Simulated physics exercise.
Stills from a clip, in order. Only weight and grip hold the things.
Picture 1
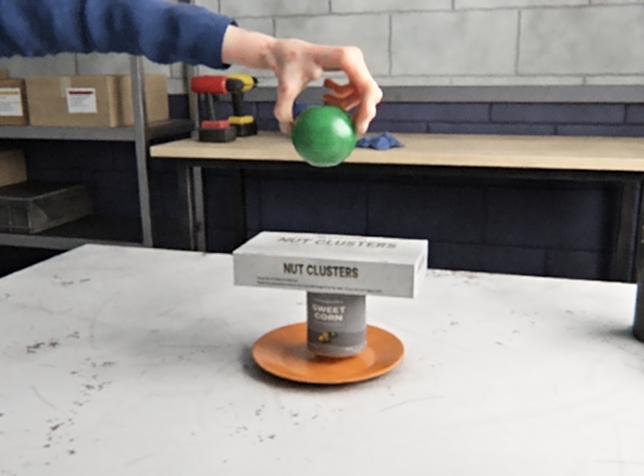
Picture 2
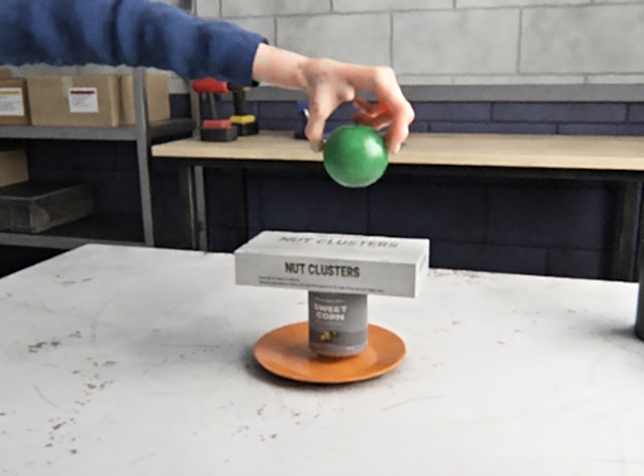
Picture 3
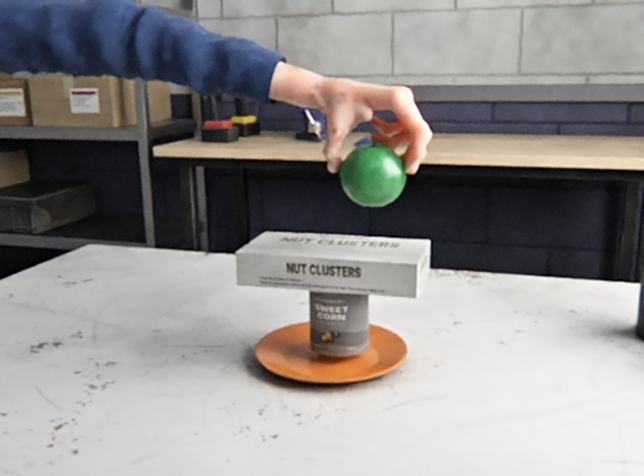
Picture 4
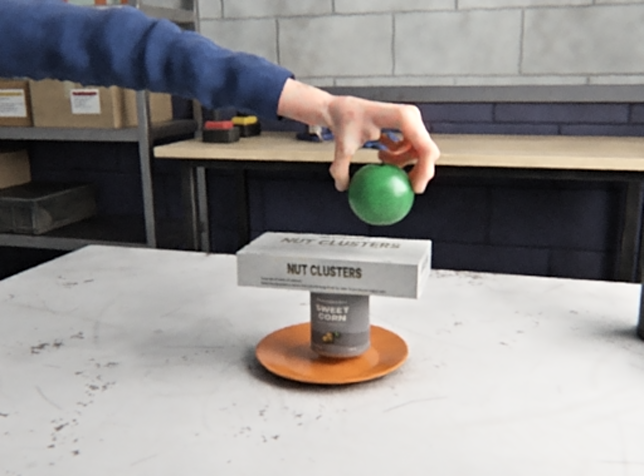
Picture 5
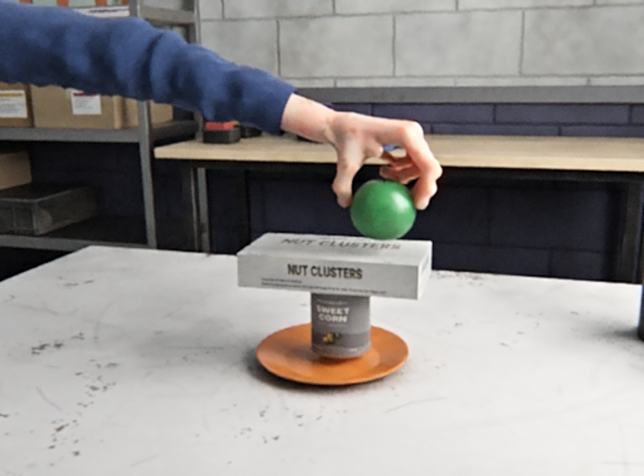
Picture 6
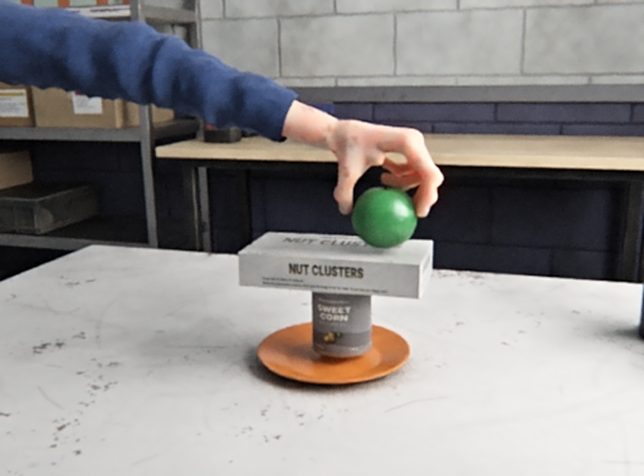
In a workshop, a hand moved a green apple rightward and down onto the right side of a white packet of nut clusters, which sat on a grey tin on an orange plate.
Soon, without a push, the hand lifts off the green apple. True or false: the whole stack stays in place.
True.
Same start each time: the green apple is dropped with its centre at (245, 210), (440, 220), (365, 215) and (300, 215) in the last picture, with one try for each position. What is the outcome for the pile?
Result per try: First toppled, second toppled, third still standing, fourth still standing.
Then, 0.40 s later than the last frame, all is still.
Then, 1.20 s later than the last frame, green apple resting near (385, 218).
When it is over, all 6 as before. End places, in pixels of the last picture, green apple near (386, 218). The pile keeps its balance.
